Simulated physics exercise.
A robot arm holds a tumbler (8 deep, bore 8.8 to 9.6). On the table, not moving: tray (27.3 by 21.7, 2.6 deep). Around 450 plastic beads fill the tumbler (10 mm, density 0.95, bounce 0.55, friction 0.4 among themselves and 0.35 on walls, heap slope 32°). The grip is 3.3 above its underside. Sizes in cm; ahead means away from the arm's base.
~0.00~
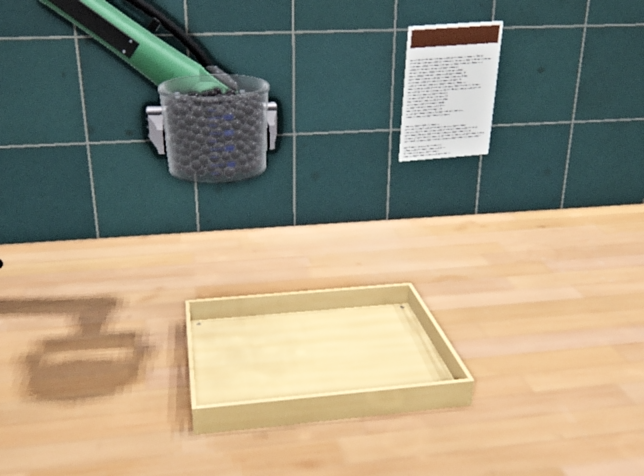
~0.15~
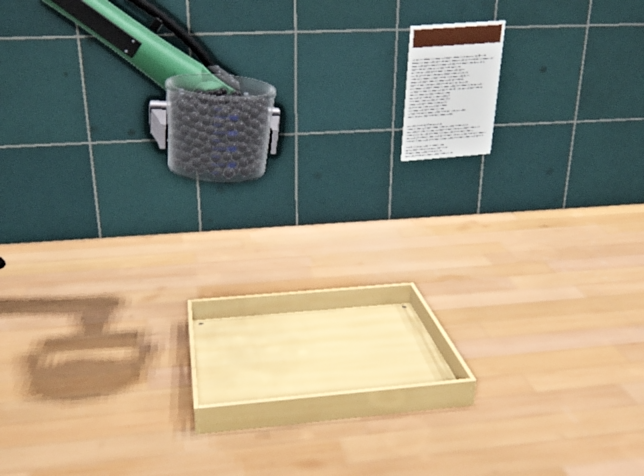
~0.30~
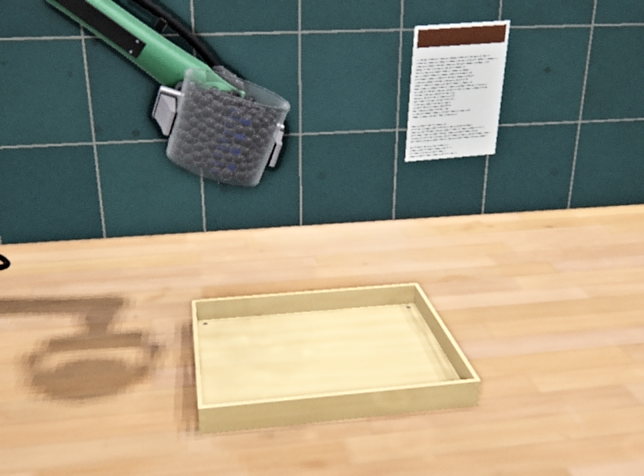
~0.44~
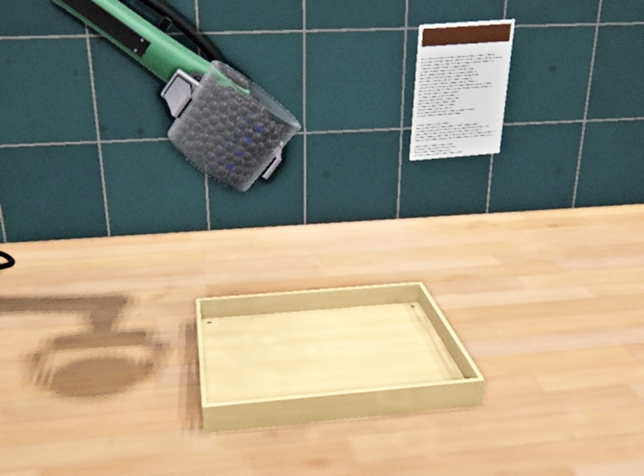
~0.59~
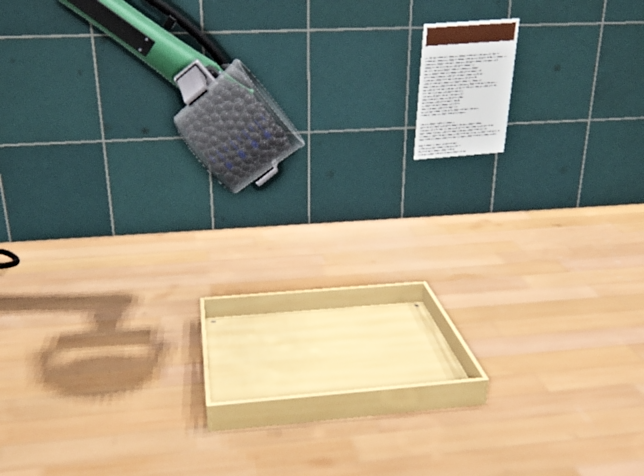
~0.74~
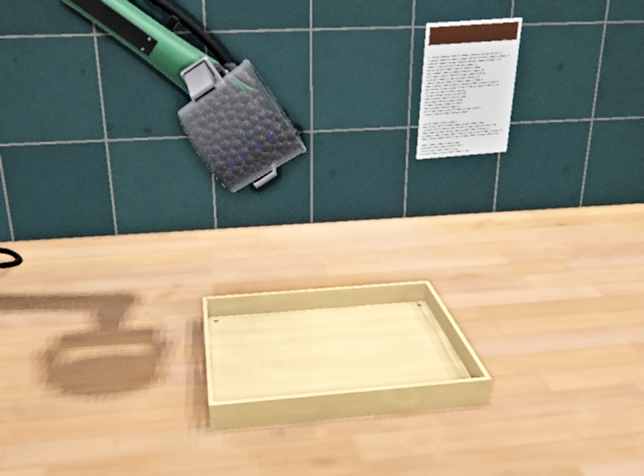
Above a wooden counter with a shallow, empty tray, against dark green tiles, a green robot arm held a clear tumbler full of small grey beads upright, then steadily tilted it far over to the right.
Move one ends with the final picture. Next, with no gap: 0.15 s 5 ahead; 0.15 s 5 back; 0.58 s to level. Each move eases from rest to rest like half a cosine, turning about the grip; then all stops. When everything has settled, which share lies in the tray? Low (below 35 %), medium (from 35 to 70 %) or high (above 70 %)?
Share in the tray: Low (below 35 %).
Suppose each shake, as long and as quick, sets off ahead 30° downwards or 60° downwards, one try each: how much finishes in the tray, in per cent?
About 15 and 5 per cent.
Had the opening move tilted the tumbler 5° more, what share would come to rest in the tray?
In that case some 30 per cent.
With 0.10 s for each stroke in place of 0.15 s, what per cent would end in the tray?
In that case some 30 per cent.
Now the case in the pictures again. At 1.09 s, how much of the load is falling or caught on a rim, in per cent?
Some 23 per cent.
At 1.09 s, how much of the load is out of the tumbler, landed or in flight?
Near 25 per cent so far.
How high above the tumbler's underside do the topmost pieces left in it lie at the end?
Some 8.0 cm.
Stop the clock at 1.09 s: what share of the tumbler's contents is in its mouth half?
Some 45 per cent.
After 1.09 s, tilted 57° forward, highest piece 28 above the table; 336 in the tumbler, 7 in the tray, 1 on the table or floor, 104 in flight or on a rim.
After 1.44 s, tilted 12° forward, highest piece 30 above the table; 326 in the tumbler, 108 in the tray, 10 on the table or floor, 4 in flight or on a rim.
After 1.82 s, level, highest piece 30 above the table; 326 in the tumbler, 111 in the tray, 11 on the table or floor.
After 2.87 s, level, highest piece 30 above the table; 326 in the tumbler, 111 in the tray, 11 on the table or floor.
At rest, 326 in the tumbler, 111 in the tray, 11 on the table or floor. That is 25 % in the tray.
